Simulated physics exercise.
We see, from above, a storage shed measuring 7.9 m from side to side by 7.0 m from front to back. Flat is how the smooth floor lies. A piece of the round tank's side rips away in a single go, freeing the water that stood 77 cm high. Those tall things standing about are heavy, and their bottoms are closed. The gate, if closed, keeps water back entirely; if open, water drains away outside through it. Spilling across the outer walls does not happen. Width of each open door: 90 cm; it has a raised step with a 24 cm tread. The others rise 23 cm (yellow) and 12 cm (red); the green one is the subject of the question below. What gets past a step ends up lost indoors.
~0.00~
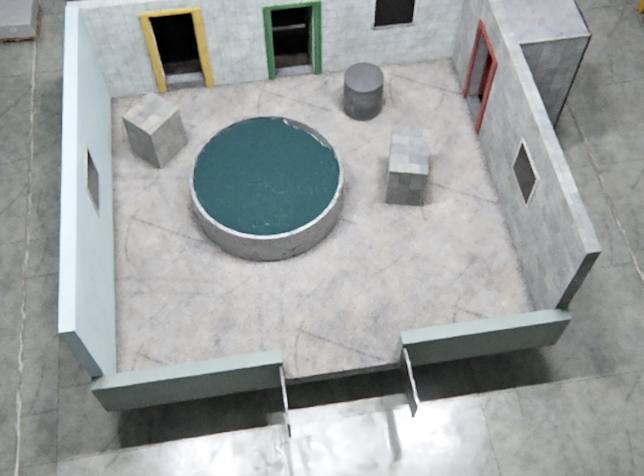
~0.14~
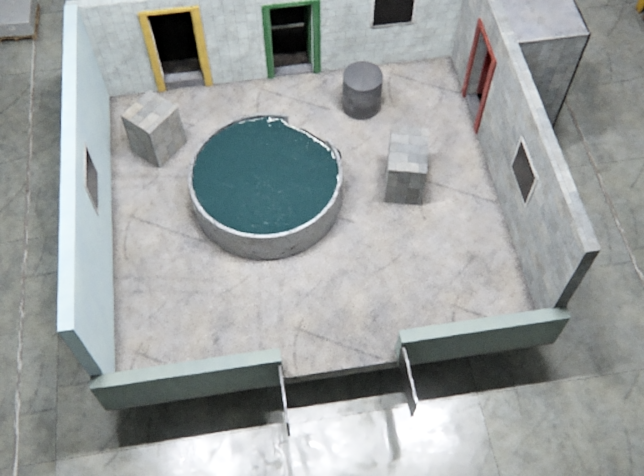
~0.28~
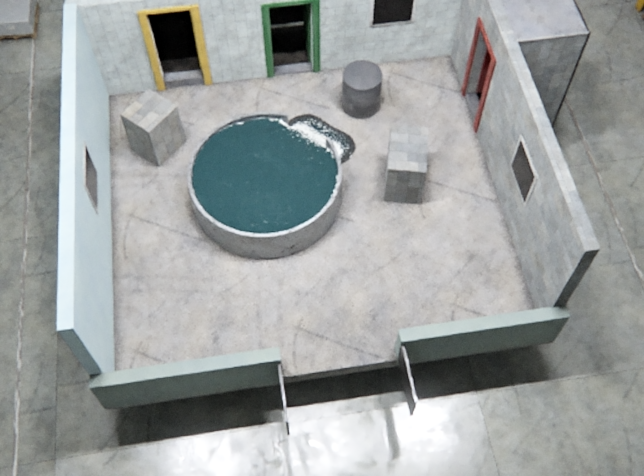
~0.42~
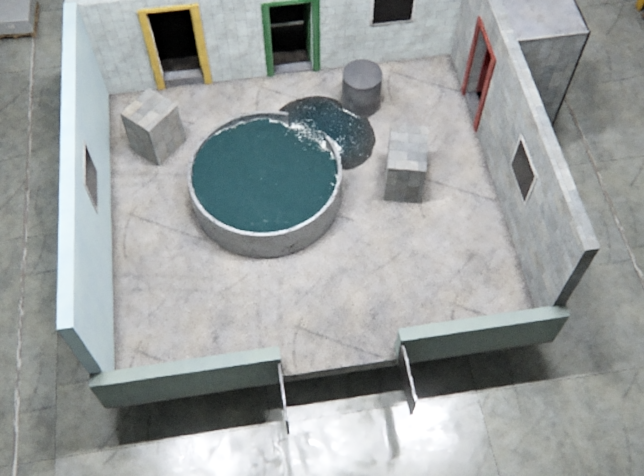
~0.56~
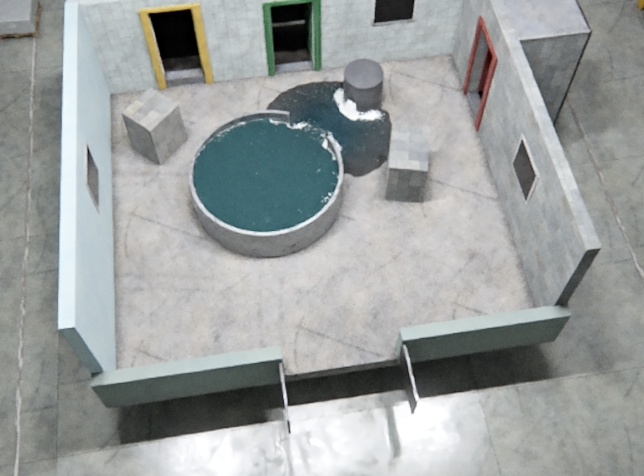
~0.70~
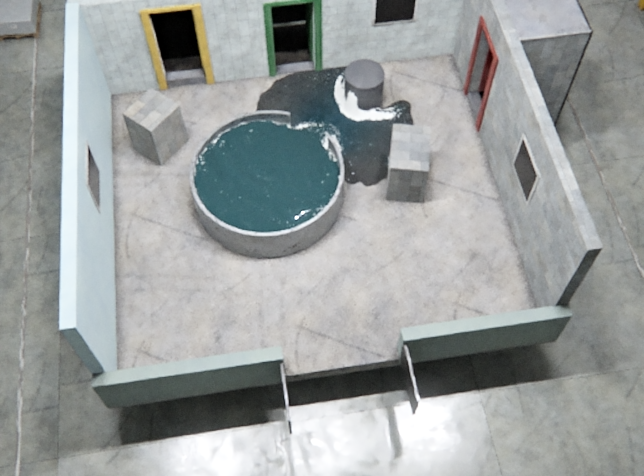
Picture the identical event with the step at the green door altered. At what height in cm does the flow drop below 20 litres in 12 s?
38 cm.
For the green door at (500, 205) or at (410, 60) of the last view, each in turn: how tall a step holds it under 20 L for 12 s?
Minimums: Roughly 7.0 cm and 19 cm.
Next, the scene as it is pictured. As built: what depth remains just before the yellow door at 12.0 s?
Lab note: Depth approx. 2.5 cm.
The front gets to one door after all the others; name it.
Answer: Yellow door.
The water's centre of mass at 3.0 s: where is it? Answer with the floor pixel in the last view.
The centre of all the water is around (309, 167).
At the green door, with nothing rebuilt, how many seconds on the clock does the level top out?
It peaks at about 2.2 s.
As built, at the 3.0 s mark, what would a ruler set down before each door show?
Yellow 2, green 24, red 31 cm.
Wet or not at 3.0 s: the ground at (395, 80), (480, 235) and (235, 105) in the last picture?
So, in order, I'd say got wet, then got wet, then got wet.
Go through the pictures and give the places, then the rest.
Still water, 77 cm deep, in the round tank at (267, 175); the green door at (294, 44) is dry, in the first frame.
The front is at a hidden place, 0.4 m from the gap on the far side; 0.3 m2 of floor is wet, 77 cm left at the back, in the second frame.
Water pours out on the far side and has run 0.8 m, to (345, 137); about 11 cm deep outside, 77 cm at the back, in the third frame.
The gap is on the far side, the front 1.4 m out at (364, 118); the back of the round tank holds 77 cm, in the fourth frame.
The gap is on the far side, the front 1.9 m out at a hidden place; the back of the round tank holds 77 cm, in the fifth frame.
Water pours out on the far side and has run 2.5 m, to a hidden place; about 4 cm deep outside, 77 cm at the back; 0.1 m in a straight line remain to the green door at (294, 40), in the sixth frame.
After 1.4 s water covers 20 % of the floor, deepest (51 cm) near (326, 74); 22 cm at the green door, 30 litres in over its 5 cm step.
After 3.0 s water covers 30 % of the floor, deepest (36 cm) near (326, 74); 24 cm at the green door, 335 litres in over its 5 cm step.
After 12.0 s water covers 100 % of the floor, deepest (14 cm) near (326, 74); 11 cm at the green door, 890 litres in over its 5 cm step.
At the green door as built, the water arrived by 0.8 s and peaked near 28 cm at 2.2 s.
With a step of 35 cm, 30 litres would have come in within the 12 s; with 41 cm, 12 litres. So under 20 litres takes about 38 cm.
